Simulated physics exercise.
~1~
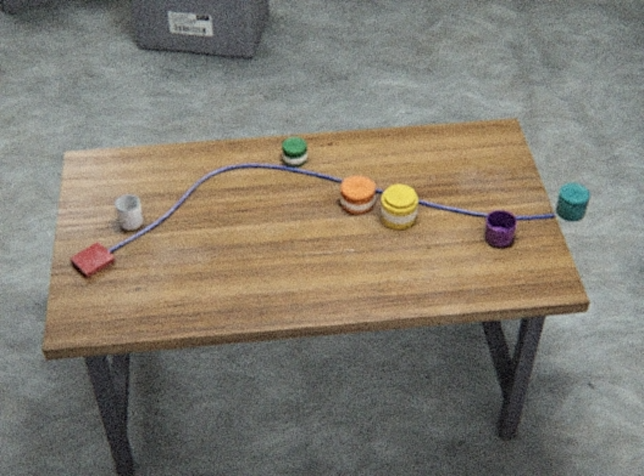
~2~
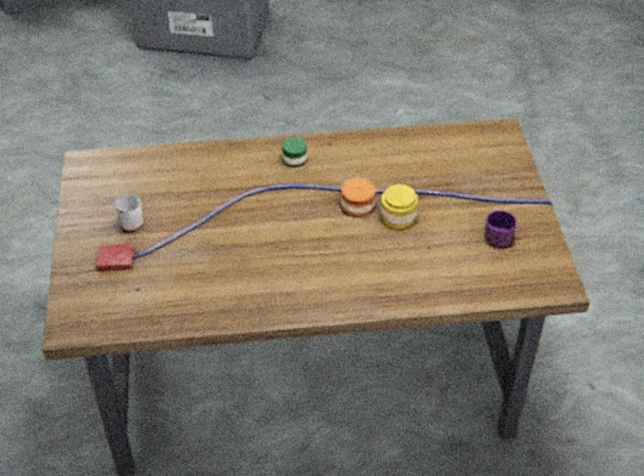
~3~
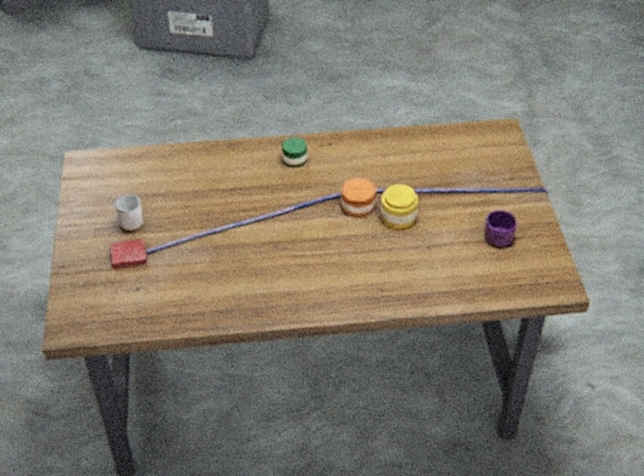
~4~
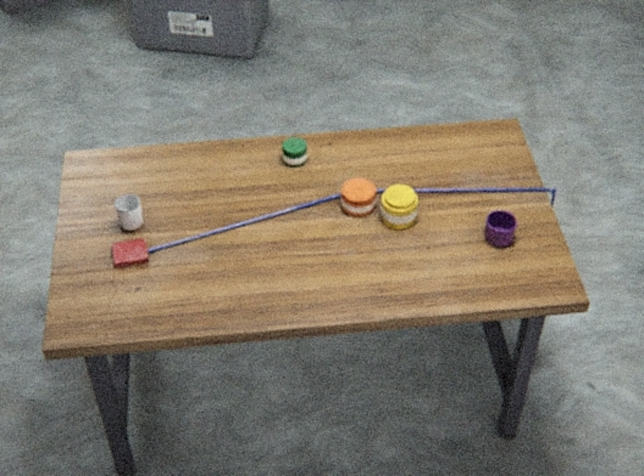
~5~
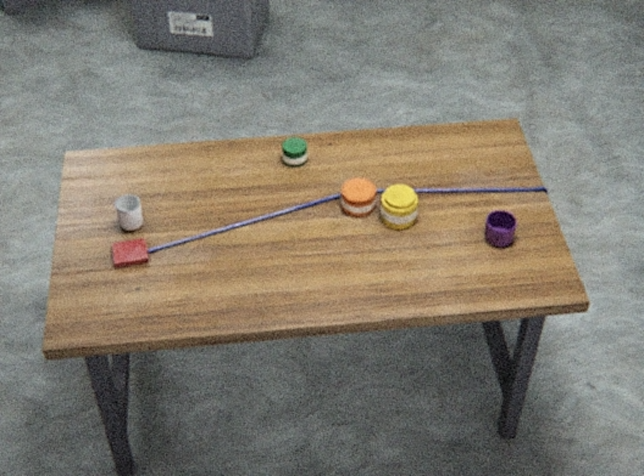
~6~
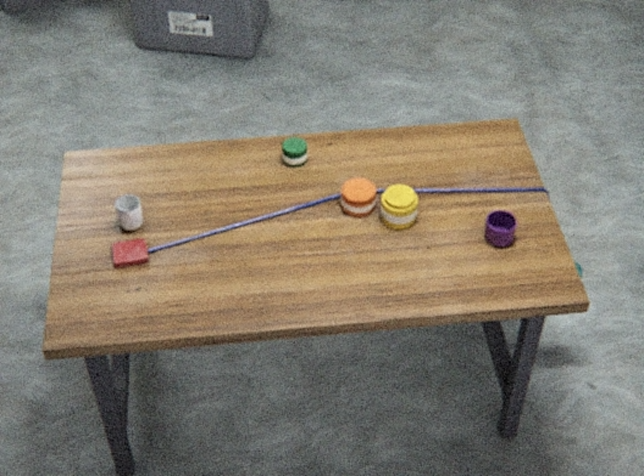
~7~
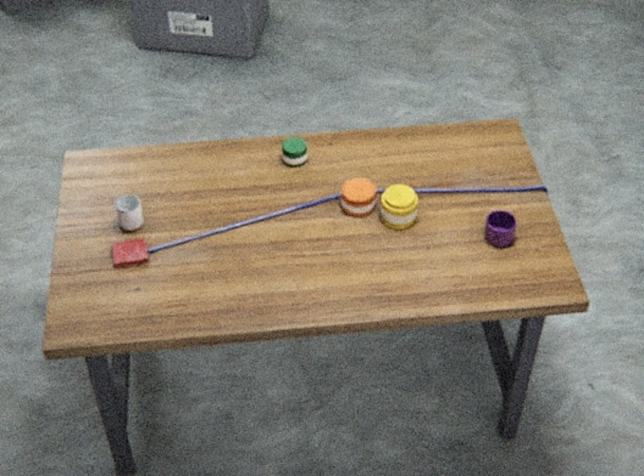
In the video, a teal object tied to a blue cable drops off the right side of a wooden table, pulling a red block a short way right. The cable straightens past the orange and yellow jars, and the block stops on the table while the other containers stay put.
